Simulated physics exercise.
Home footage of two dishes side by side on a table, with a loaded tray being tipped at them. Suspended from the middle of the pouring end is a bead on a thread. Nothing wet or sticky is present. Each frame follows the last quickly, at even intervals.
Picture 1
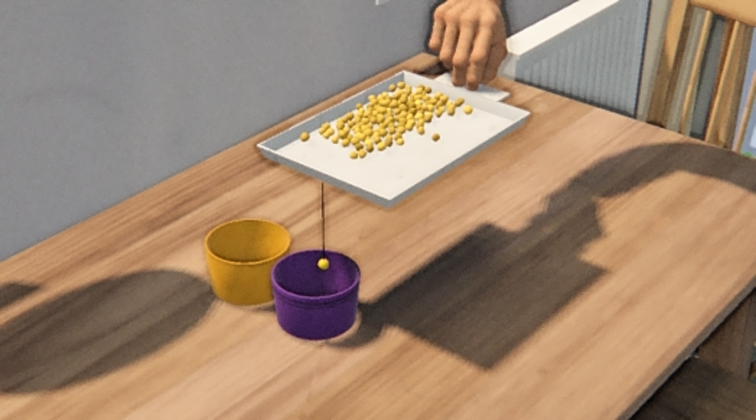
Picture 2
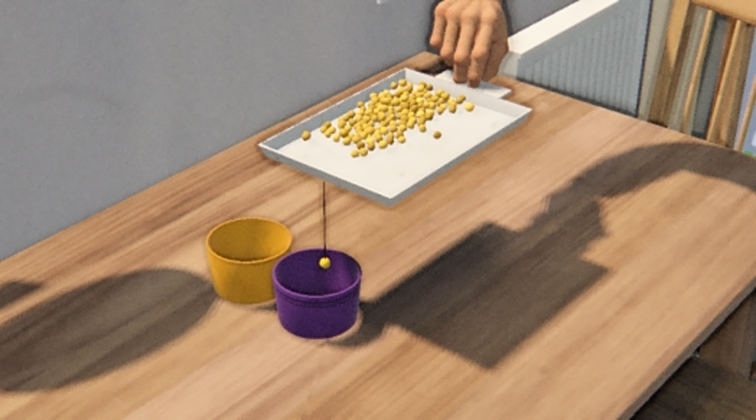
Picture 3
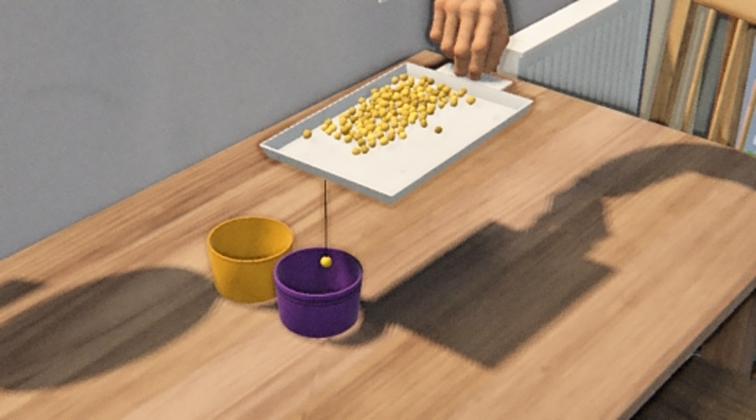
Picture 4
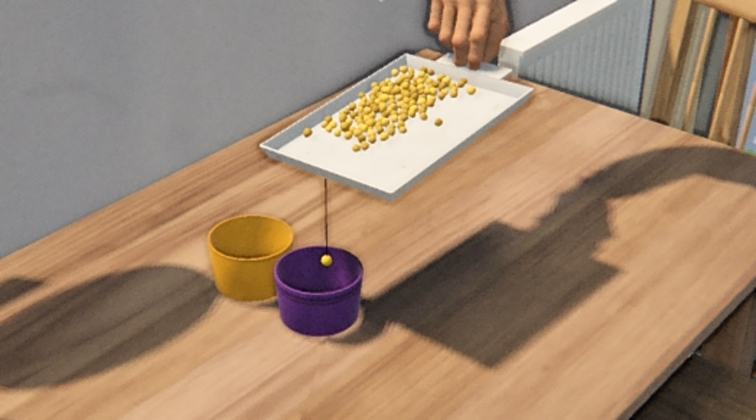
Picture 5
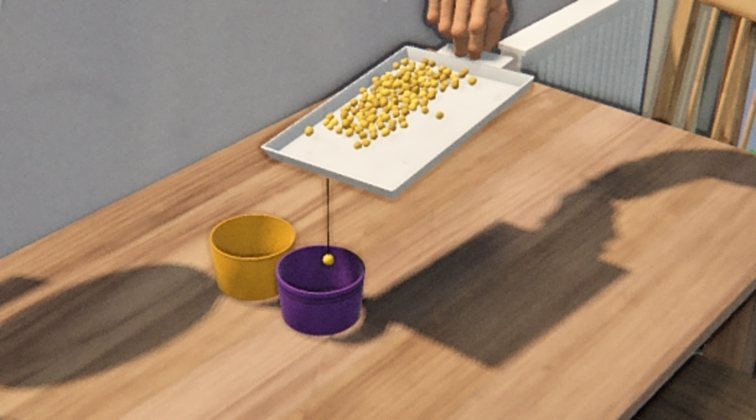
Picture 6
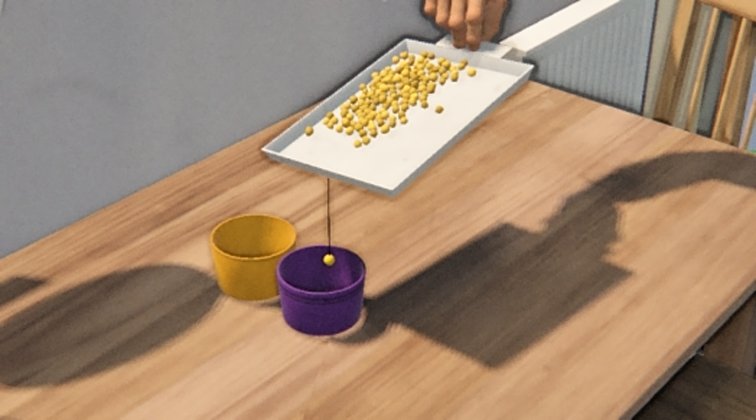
A hand slowly tilts a white tray of yellow balls above yellow and purple dishes.
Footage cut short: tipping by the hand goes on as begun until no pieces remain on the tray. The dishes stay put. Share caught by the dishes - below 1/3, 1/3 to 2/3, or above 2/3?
Above 2/3.
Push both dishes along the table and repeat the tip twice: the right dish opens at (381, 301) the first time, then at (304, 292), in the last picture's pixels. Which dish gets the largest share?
Try one: The dish on the left-hand side; try two: The dish on the left-hand side.
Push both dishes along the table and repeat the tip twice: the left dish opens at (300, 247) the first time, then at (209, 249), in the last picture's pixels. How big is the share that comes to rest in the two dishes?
Close to 50 in a hundred first, close to 50 in a hundred second.
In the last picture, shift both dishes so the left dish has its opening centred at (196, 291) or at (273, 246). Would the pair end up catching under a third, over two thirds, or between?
Try 1 - under a third; try 2 - above two thirds.
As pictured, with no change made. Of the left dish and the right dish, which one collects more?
At rest, the fuller dish is the one at left.
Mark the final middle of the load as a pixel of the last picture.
I'd mark it at roughly (260, 283).
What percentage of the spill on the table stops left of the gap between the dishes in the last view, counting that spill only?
Close to 100 per cent of the spill, I think.
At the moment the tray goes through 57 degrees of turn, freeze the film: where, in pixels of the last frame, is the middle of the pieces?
Somewhere about pixel (309, 126).
Shortly afterwards, tray tipped steeply; all but a few on the tray; only a few in the left dish; only a few in the air.
Next, tray tipped right over; near a quarter in the right dish; near two thirds in the left dish; near a quarter outside both; a little in the air.
Some moments later, tray tipped past a quarter turn; near a quarter in the right dish; near two thirds in the left dish; near a quarter outside both.
In the end, tray tipped past a quarter turn; near a quarter in the right dish; near two thirds in the left dish; near a quarter outside both.
